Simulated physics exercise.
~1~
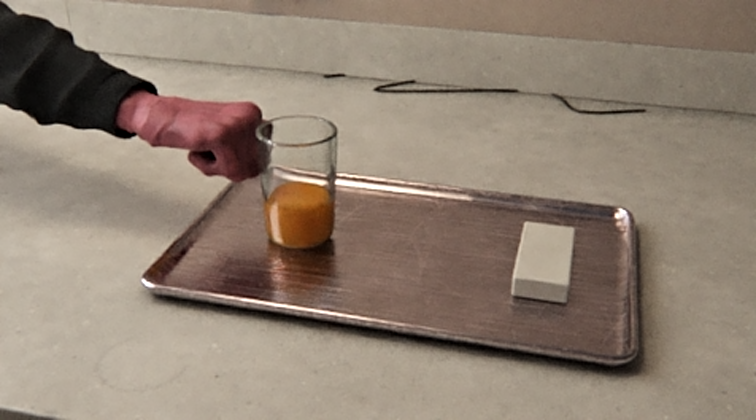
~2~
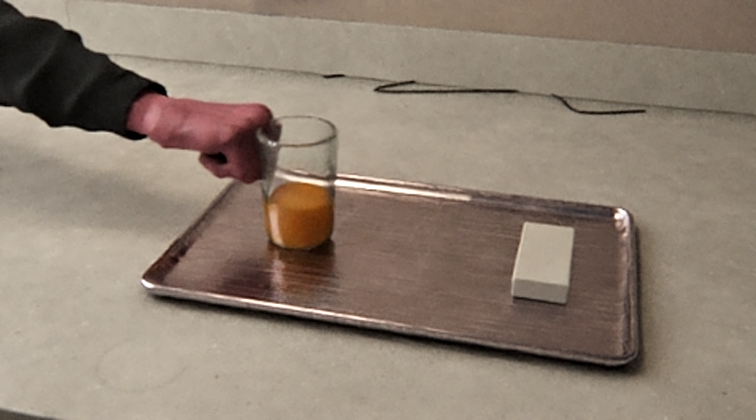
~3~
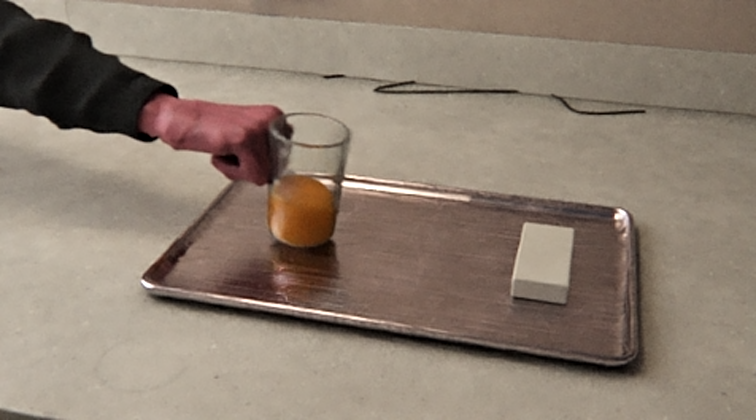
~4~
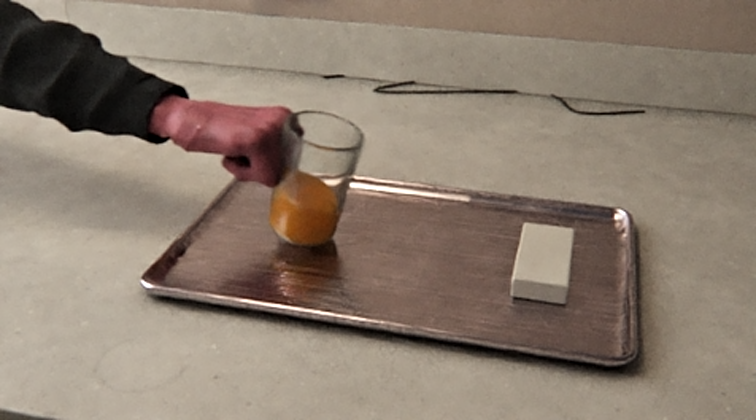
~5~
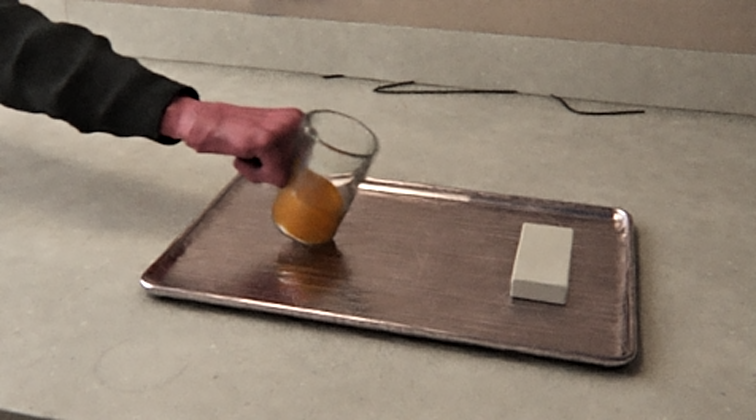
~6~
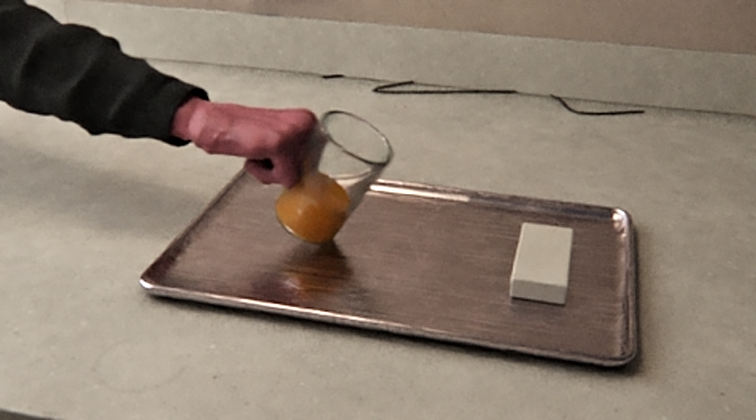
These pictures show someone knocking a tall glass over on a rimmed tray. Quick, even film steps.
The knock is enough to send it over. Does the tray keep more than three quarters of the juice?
The amount that flows off the tray is smaller than a quarter.
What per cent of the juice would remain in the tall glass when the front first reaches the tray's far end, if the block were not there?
About 60 per cent.
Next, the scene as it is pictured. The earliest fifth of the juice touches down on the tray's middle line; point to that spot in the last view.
It lands around (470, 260).
A moment on, the tall glass lies on its side and 100 per cent is in the glass, 0 on the tray and 0 above or beyond its rim.
Next, the tall glass lies on its side and 51 per cent is in the glass, 27 on the tray and 22 above or beyond its rim.
Then the tall glass lies on its side and 27 per cent is in the glass, 41 on the tray and 32 above or beyond its rim.
Later the tall glass lies on its side and 16 per cent is in the glass, 72 on the tray and 13 above or beyond its rim.
At rest 87 per cent is held by tray and glass, 13 is off the tray.
